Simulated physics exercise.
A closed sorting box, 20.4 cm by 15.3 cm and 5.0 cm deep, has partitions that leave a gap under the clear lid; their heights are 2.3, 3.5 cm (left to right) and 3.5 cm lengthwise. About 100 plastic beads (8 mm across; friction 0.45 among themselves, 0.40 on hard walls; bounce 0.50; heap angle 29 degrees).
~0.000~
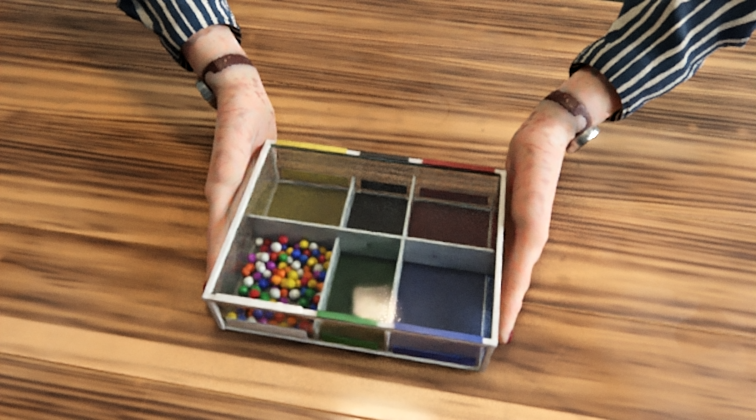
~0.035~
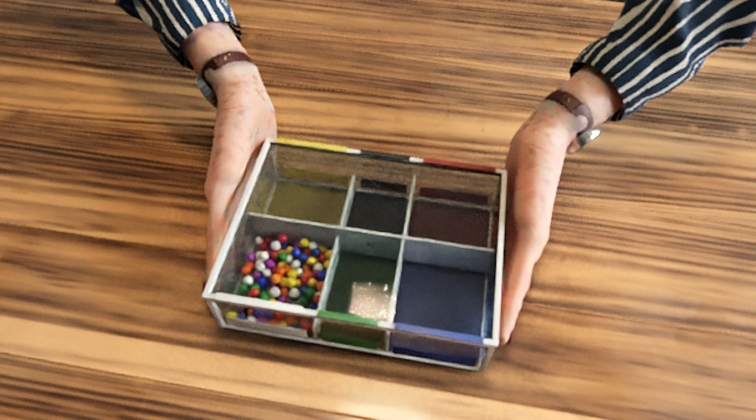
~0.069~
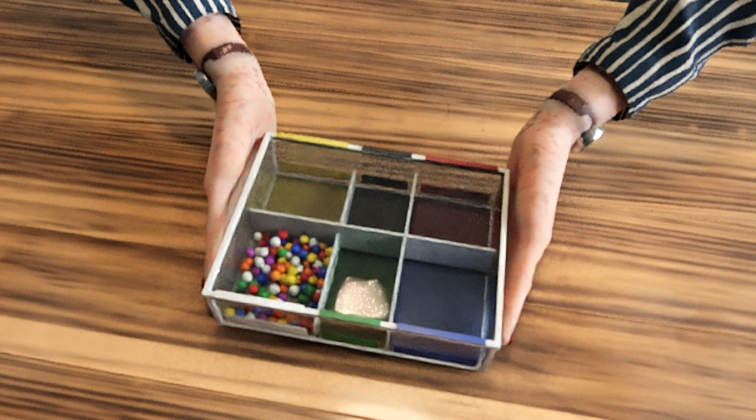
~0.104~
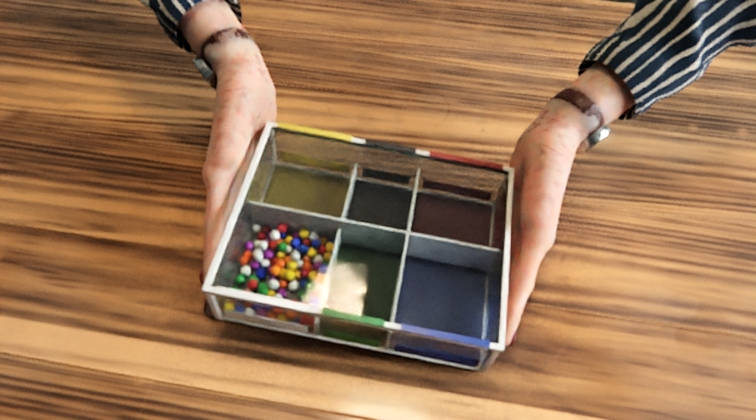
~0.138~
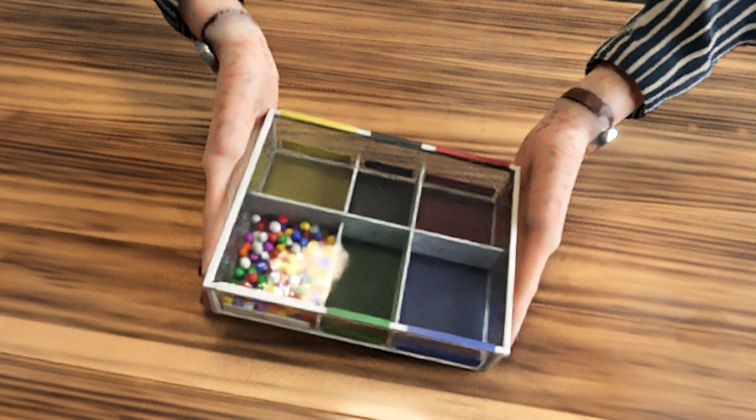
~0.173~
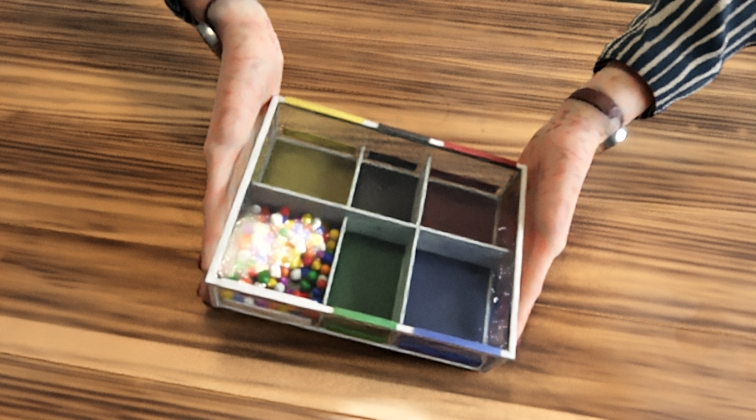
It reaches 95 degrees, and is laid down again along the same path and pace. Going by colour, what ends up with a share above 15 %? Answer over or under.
Red: Under, blue: Over, green: Over, yellow: Under, white: Under, black: Under.
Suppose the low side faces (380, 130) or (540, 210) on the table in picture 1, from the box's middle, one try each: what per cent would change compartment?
About 40 and 95 per cent.
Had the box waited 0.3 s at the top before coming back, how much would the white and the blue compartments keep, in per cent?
White 10; blue 50.
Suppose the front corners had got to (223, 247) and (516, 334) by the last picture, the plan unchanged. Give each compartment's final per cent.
Red 30; blue 35; green 30; yellow 0; white 0; black 5.
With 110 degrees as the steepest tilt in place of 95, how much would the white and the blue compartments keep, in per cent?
White 0; blue 55.
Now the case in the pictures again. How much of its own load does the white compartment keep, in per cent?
Roughly 10 per cent.
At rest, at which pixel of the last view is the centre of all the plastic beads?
Near (383, 325).
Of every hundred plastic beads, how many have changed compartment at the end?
Some 90 per cent.
After 0.86 s, tilt 95 degrees; blue 10 %, green 15 %, white 75 %.
Then, at 1.32 s, tilt 42 degrees; blue 45 %, green 45 %, white 10 %.
After 1.85 s, tilt 0 degrees; blue 45 %, green 45 %, white 10 %.
In the end, at 2.6 s, red 0 %, blue 45 %, green 45 %, yellow 0 %, white 10 %, black 0 %.
